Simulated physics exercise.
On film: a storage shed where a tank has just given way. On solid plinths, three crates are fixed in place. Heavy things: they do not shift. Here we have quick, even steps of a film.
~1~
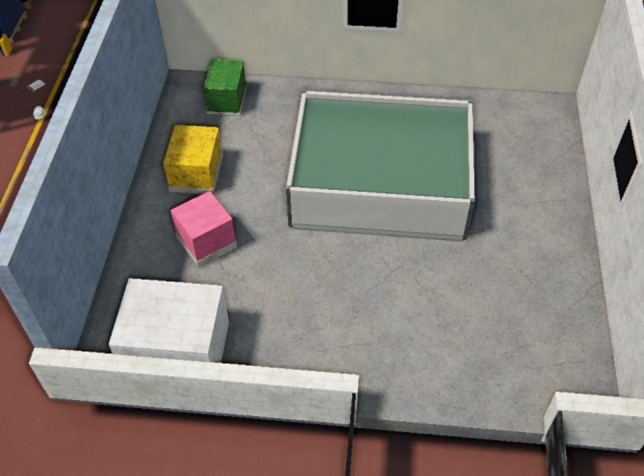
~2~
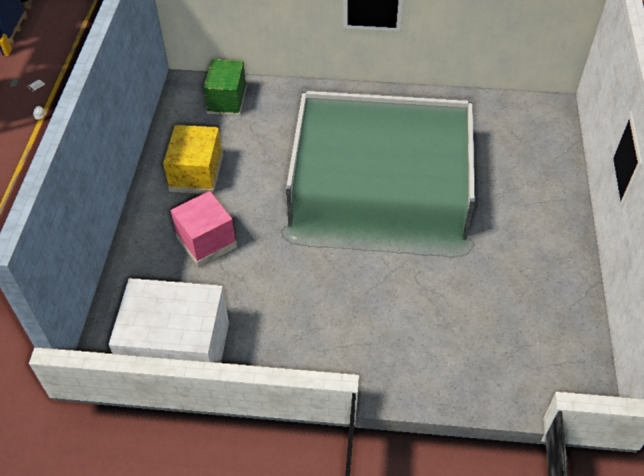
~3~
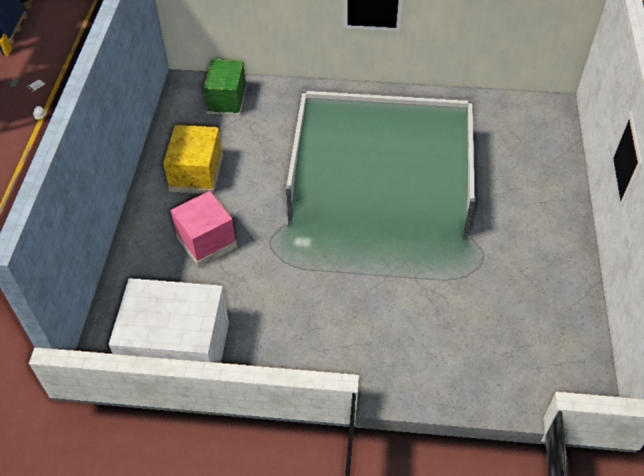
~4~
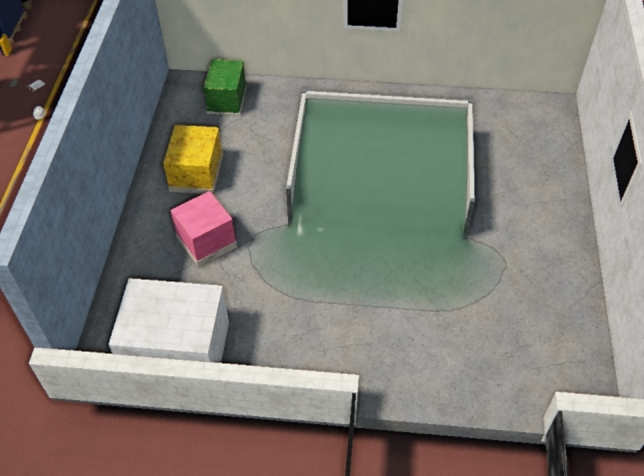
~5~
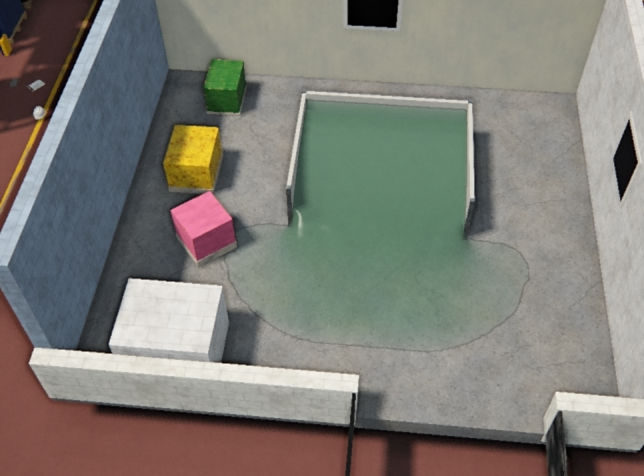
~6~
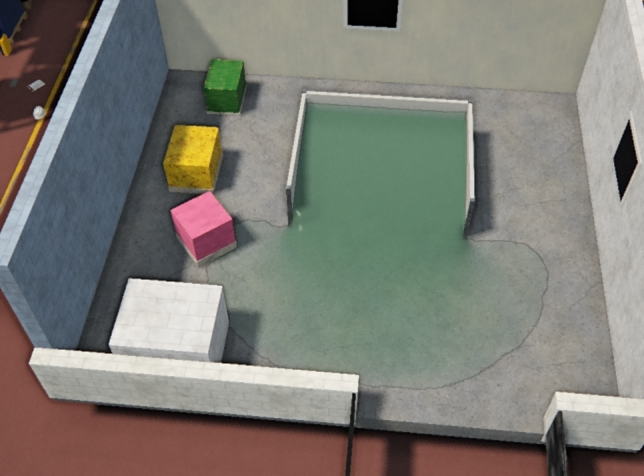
The clip opens on a walled, open-topped room with a tank of still green water beside green, yellow, pink and white blocks. The tank's near side gives way and water pours out, spreading across the grey floor in a widening rounded pool, reaching around the pink and white blocks, which stay still.
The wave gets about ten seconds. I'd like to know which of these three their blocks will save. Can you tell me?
The yellow crate is going to stay clear of the water. The green crate is going to be reached by the water. The pink crate is going to be reached by the water.
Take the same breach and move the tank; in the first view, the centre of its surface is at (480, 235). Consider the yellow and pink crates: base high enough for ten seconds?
Result - yellow crate stays clear, pink crate stays clear.
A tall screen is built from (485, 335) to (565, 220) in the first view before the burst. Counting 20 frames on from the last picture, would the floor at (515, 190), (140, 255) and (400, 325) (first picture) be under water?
Taking the three spots in order: Soaked, soaked, soaked.
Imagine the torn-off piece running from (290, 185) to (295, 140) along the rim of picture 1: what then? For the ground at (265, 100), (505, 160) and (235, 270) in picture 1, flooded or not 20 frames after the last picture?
In sequence: Inundated, untouched, inundated.
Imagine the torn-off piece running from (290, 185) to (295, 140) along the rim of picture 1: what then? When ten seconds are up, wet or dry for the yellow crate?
Result - yellow crate: Flooded.
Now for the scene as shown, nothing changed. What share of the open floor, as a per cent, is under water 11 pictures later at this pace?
My estimate is close to 45 per cent.
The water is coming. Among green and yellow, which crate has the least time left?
That would be the one in yellow.
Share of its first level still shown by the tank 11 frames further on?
I'd put it at some 30 per cent.
A moment on, water covers 40 % of the floor; the yellow crate not reached, the green crate not reached, the pink crate water round its plinth.
Next, water covers 45 % of the floor; the yellow crate water round its plinth, the green crate not reached, the pink crate water round its plinth.
Then, water covers 50 % of the floor; the yellow crate water round its plinth, the green crate not reached, the pink crate water round its plinth.
Later, water covers 85 % of the floor; the yellow crate water round its plinth, the green crate water round its plinth, the pink crate water round its plinth.
In the end, water covers 100 % of the floor; the yellow crate stayed above the water, the green crate was topped, the pink crate was topped.
